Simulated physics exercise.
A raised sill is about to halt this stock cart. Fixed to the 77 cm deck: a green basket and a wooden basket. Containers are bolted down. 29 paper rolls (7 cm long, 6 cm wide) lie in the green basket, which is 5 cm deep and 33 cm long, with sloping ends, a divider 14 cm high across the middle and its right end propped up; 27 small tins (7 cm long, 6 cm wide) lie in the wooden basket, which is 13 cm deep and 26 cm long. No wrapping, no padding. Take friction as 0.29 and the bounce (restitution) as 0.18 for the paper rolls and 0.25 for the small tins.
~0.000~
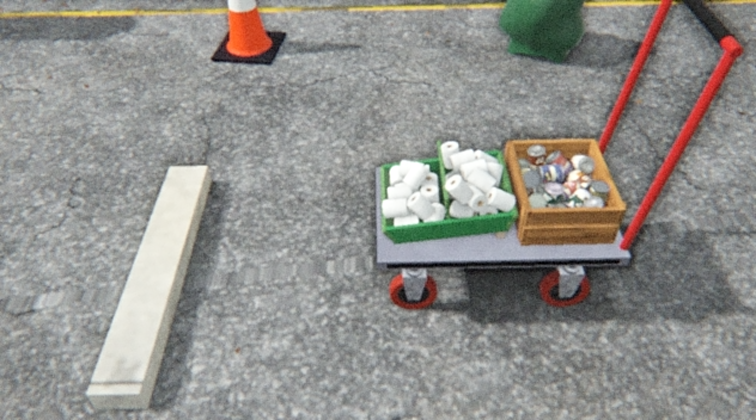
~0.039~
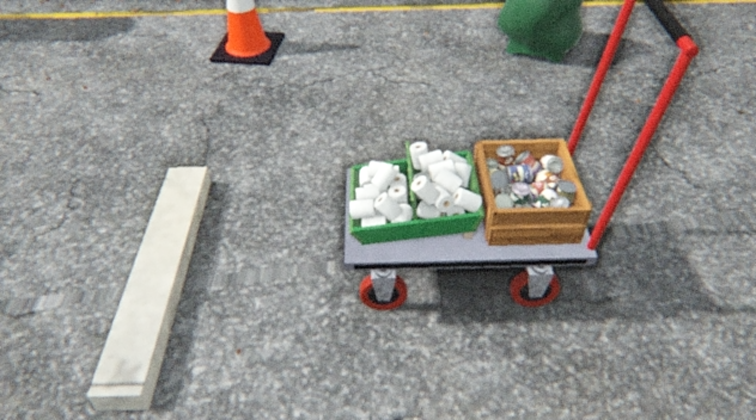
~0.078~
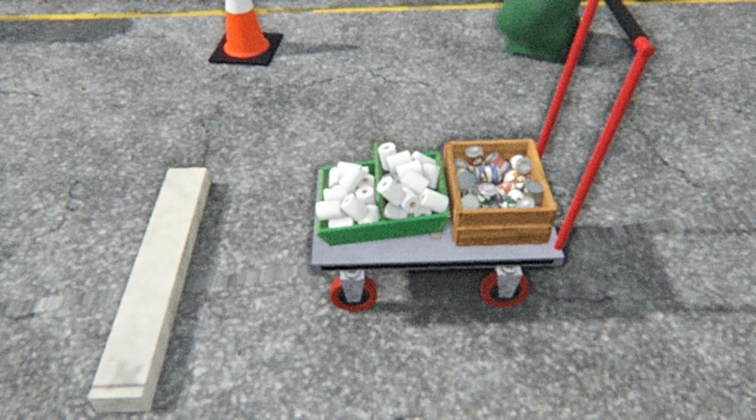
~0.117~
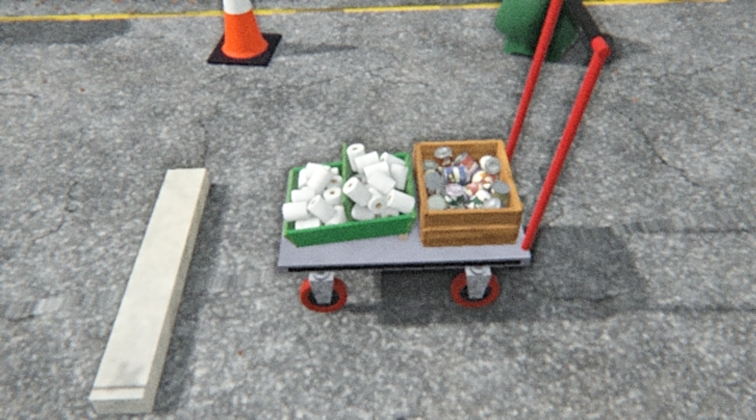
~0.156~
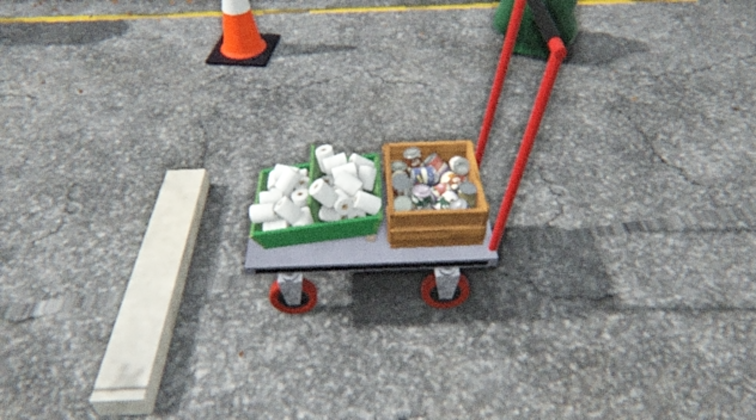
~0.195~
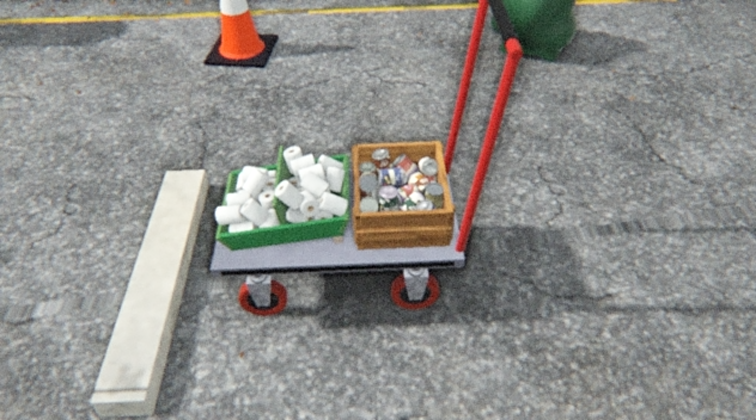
A grey paved yard with a yellow line along the far edge is seen from above at an angle, with an orange cone at the top and a dark green object at upper right. A flat grey cart with red wheels and a red handle carries white rolls in a green basket and small tins in a wooden one. It rolls steadily left towards a pale sill, as the view shifts very slightly.
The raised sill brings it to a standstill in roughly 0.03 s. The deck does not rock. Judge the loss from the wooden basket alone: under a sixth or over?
Out of the wooden basket go fewer than one in six of the small tins.
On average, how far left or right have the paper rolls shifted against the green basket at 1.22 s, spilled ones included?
About 22 cm to the left.
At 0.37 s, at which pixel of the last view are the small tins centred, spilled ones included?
Around (323, 196).
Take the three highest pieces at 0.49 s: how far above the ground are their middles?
About 52 cm.
After 0.27 s, contact.
After 0.37 s, green basket 25 in, 4 out and wooden basket 27 in, 0 out.
After 0.49 s, green basket 22 in, 7 out and wooden basket 27 in, 0 out.
After 0.72 s, green basket 20 in, 9 out and wooden basket 27 in, 0 out.
Outcome (at 1.22 s), green basket 20 in, 9 out and wooden basket 27 in, 0 out. Asked share, 0 of 27, 0 per cent.
